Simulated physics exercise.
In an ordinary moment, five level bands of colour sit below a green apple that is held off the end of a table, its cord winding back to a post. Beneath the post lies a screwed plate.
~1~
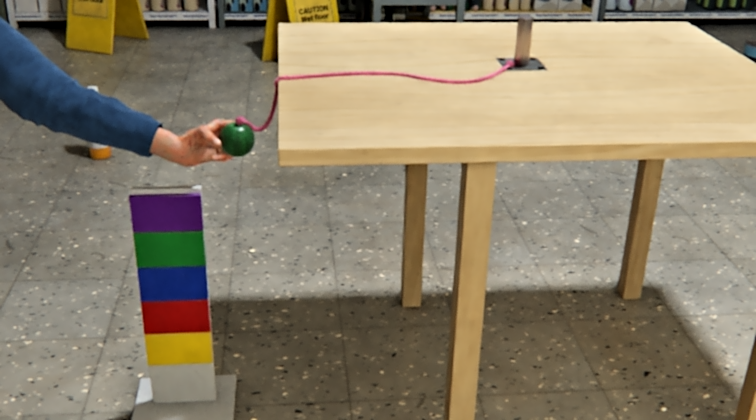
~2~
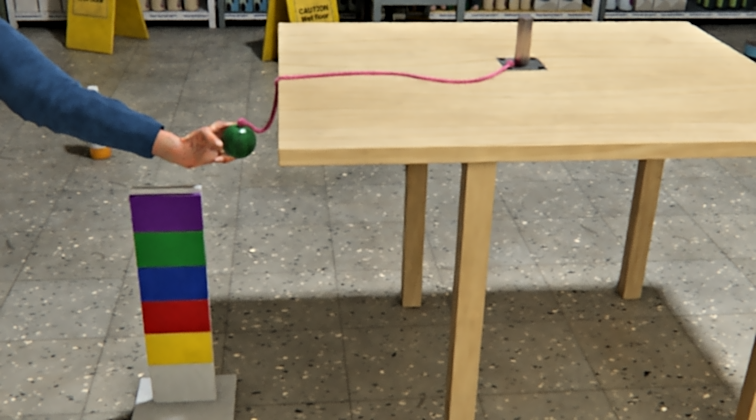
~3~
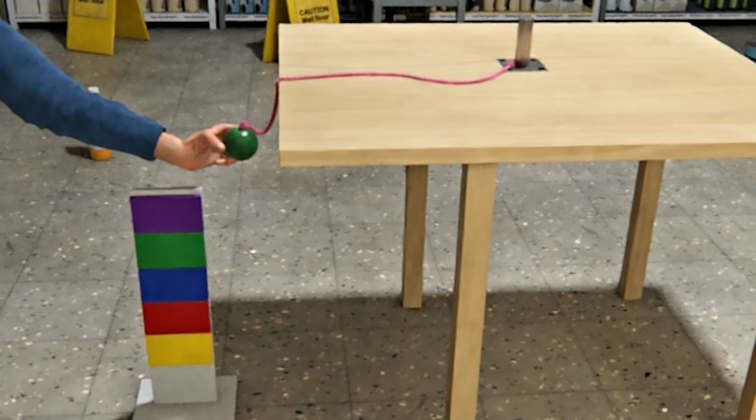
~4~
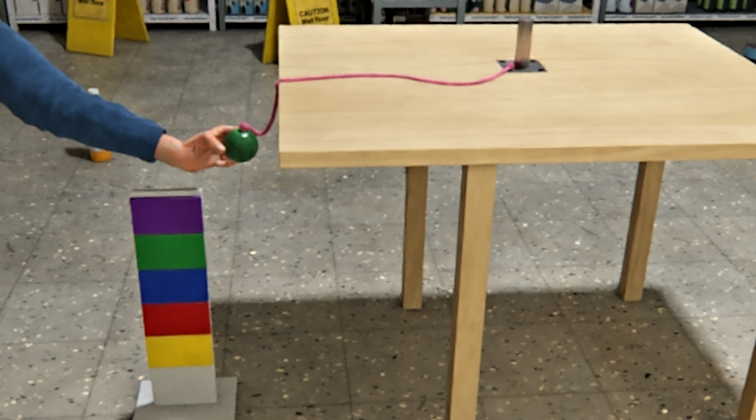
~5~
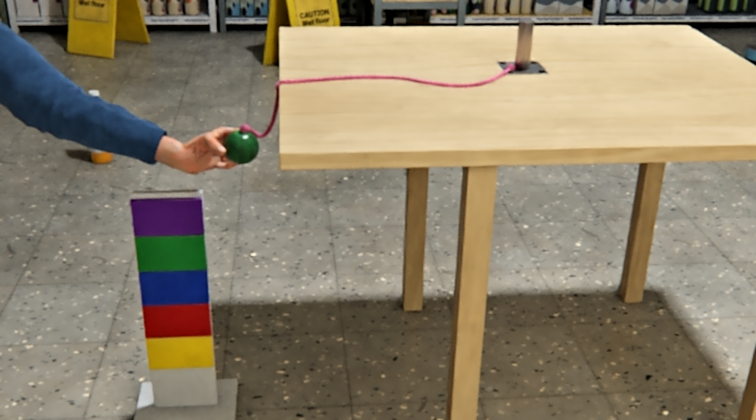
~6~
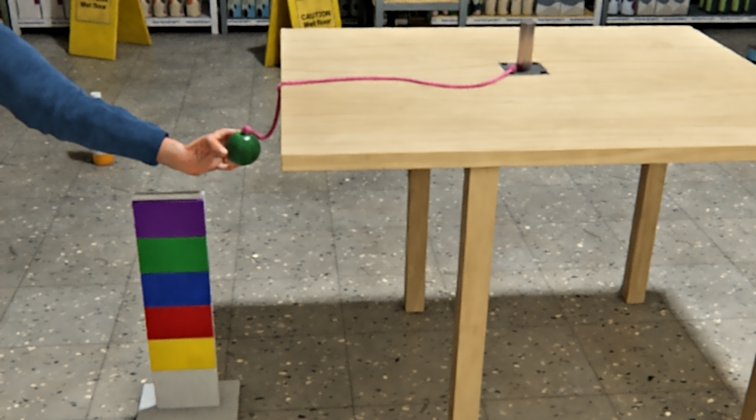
A hand in a blue sleeve held a green ball on a pink cord just off the left end of a wooden table, above a colourful striped block, and barely moved the whole time.
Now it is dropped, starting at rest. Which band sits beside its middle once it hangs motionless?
The purple band.
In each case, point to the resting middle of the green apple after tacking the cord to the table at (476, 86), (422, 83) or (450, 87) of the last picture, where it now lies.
About (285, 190), (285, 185) and (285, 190).
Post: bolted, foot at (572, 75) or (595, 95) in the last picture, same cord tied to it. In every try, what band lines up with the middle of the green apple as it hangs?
Taking them in turn: None, it hangs higher; higher than all five.
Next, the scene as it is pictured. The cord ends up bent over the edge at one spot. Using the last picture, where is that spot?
About (311, 82).
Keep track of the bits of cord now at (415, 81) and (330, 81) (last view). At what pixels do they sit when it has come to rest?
I'd say about (384, 78) for one and about (299, 85) for the other.
Soon after, apple near (299, 211); level with purple.
After that, apple near (267, 212); level with purple.
In the end, apple near (286, 212); level with purple. Its middle rests at the purple band.
